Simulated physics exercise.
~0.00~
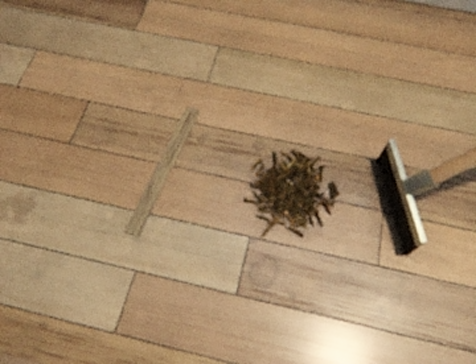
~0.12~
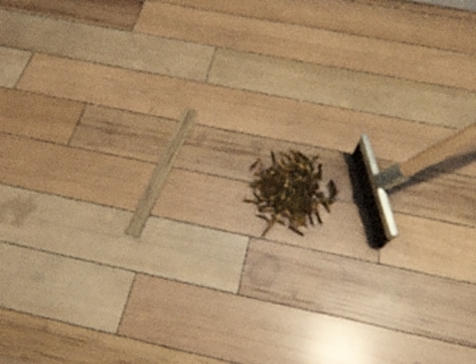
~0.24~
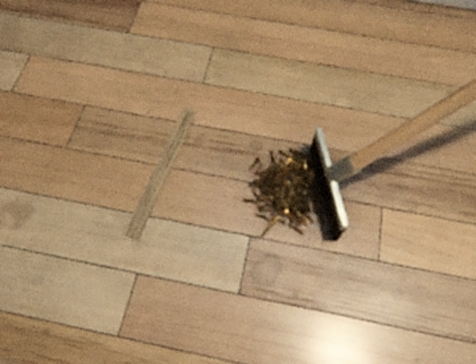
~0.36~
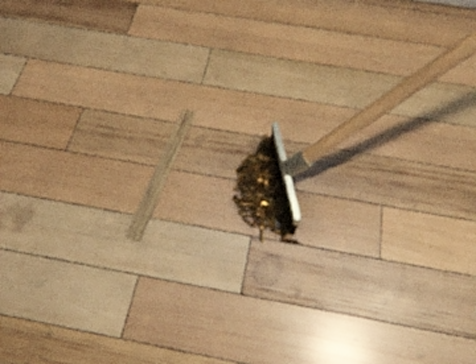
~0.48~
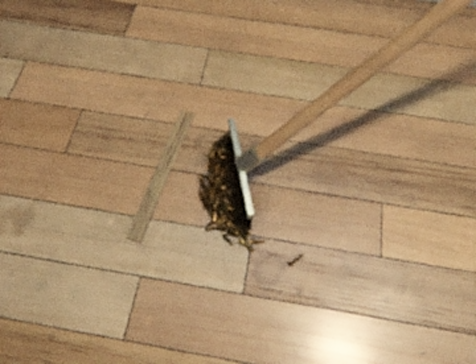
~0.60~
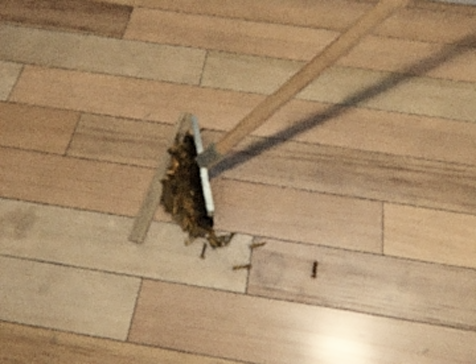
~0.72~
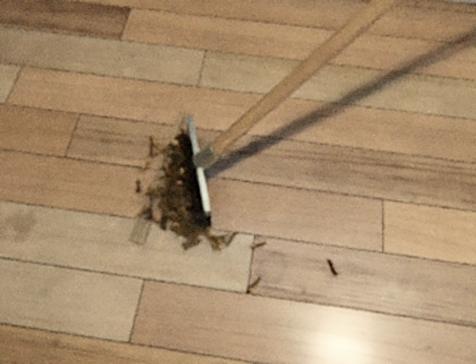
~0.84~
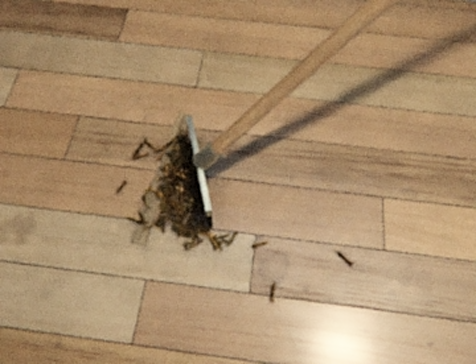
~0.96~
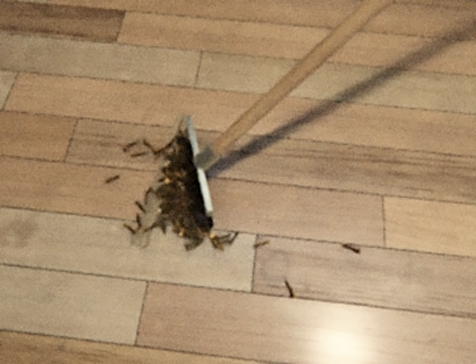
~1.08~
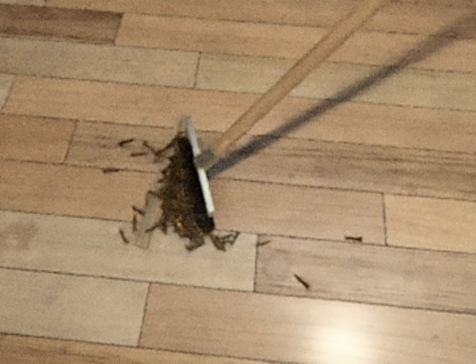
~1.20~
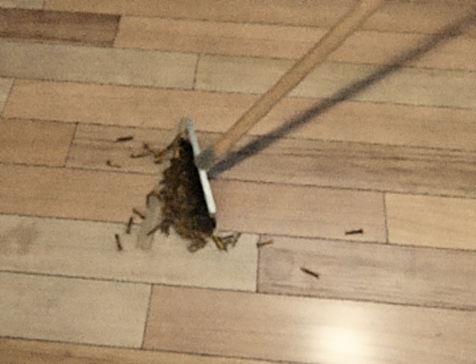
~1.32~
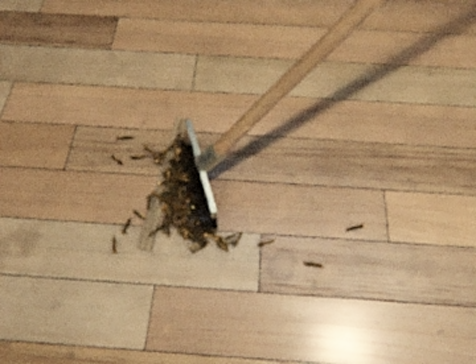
In the video, a squeegee with a wooden handle pushes a pile of small brownish pieces leftward across a wood-plank floor toward a thin strip, then halts there, with most pieces bunched against the blade and a few scattered around it.
